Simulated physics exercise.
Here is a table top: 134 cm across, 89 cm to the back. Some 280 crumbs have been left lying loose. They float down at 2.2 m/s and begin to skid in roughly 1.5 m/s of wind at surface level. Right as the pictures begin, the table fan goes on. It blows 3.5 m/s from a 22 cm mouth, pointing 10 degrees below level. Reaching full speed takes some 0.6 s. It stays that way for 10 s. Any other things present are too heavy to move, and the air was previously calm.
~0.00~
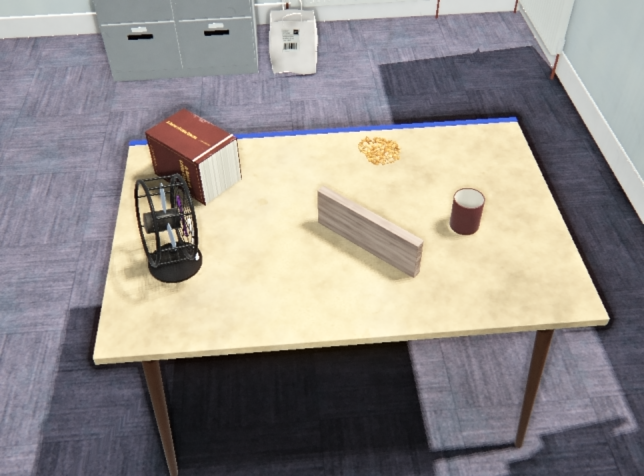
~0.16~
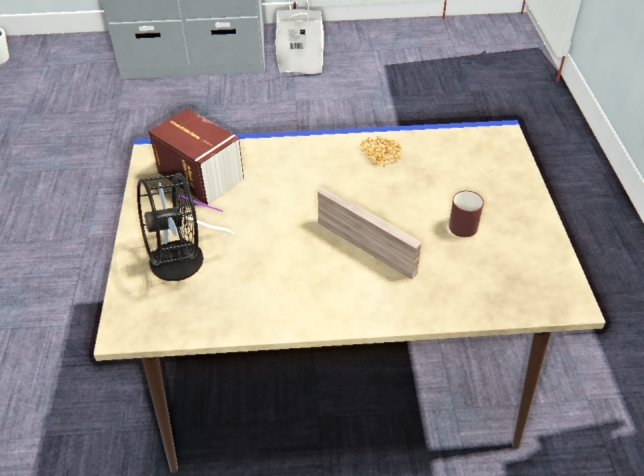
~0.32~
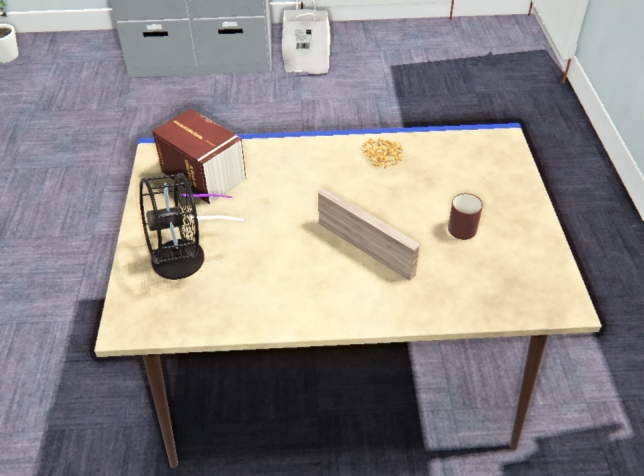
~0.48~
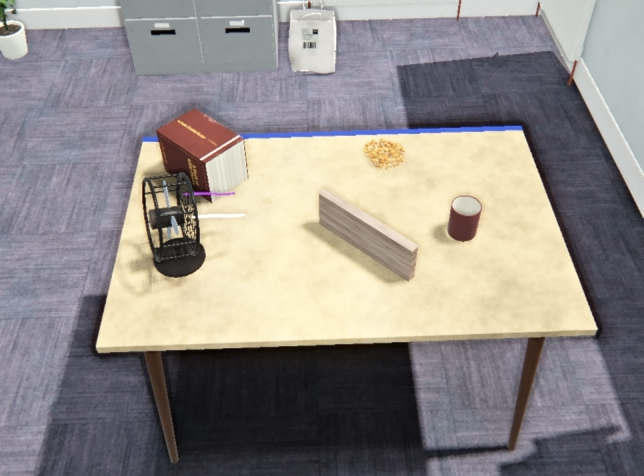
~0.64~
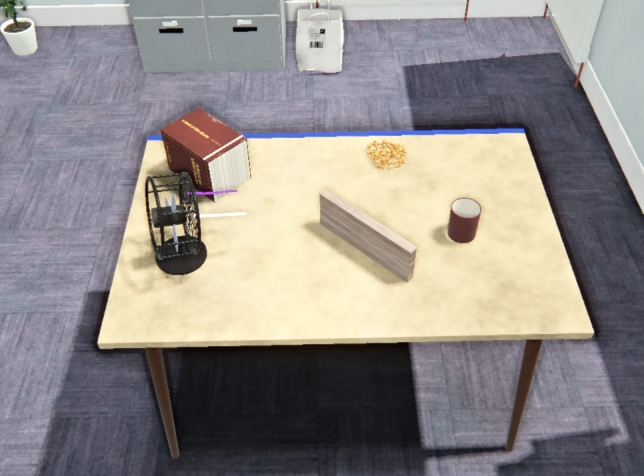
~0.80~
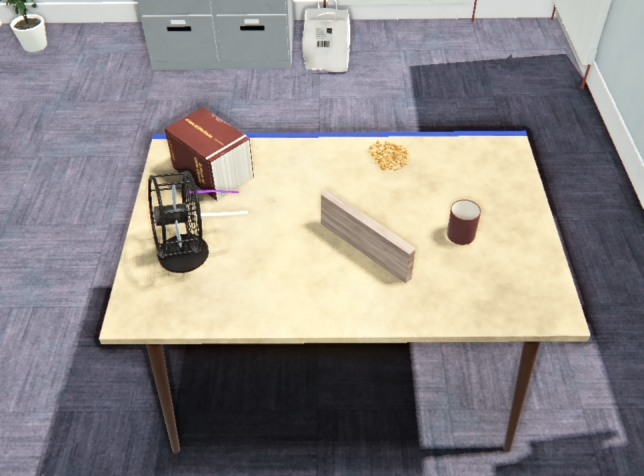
The footage shows a small black fan spinning beside a red book on a table as thin purple and white strips flutter out from it, while the pile of orange crumbs, the board and the mug stay practically still.
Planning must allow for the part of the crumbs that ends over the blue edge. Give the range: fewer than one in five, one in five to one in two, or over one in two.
That share forms a majority.
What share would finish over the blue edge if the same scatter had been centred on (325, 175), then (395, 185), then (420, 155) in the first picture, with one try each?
100 %, 10 %, 60 %.
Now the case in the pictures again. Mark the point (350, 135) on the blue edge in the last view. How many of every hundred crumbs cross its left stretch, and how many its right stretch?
Roughly 0 % cross the left stretch, and around 100 % the right stretch.
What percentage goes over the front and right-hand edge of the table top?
Roughly 0 per cent at the front edge and 0 per cent at the right-hand edge.
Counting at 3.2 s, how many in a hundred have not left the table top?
Share at that time: Some 0 %.
After 2.0 s the count stands so, 100 % are over the blue edge.
After 3.2 s the count stands so, 100 % are over the blue edge.
After 5.5 s the count stands so, 100 % are over the blue edge.
After 10.0 s, at the end, 100 % are over the blue edge.
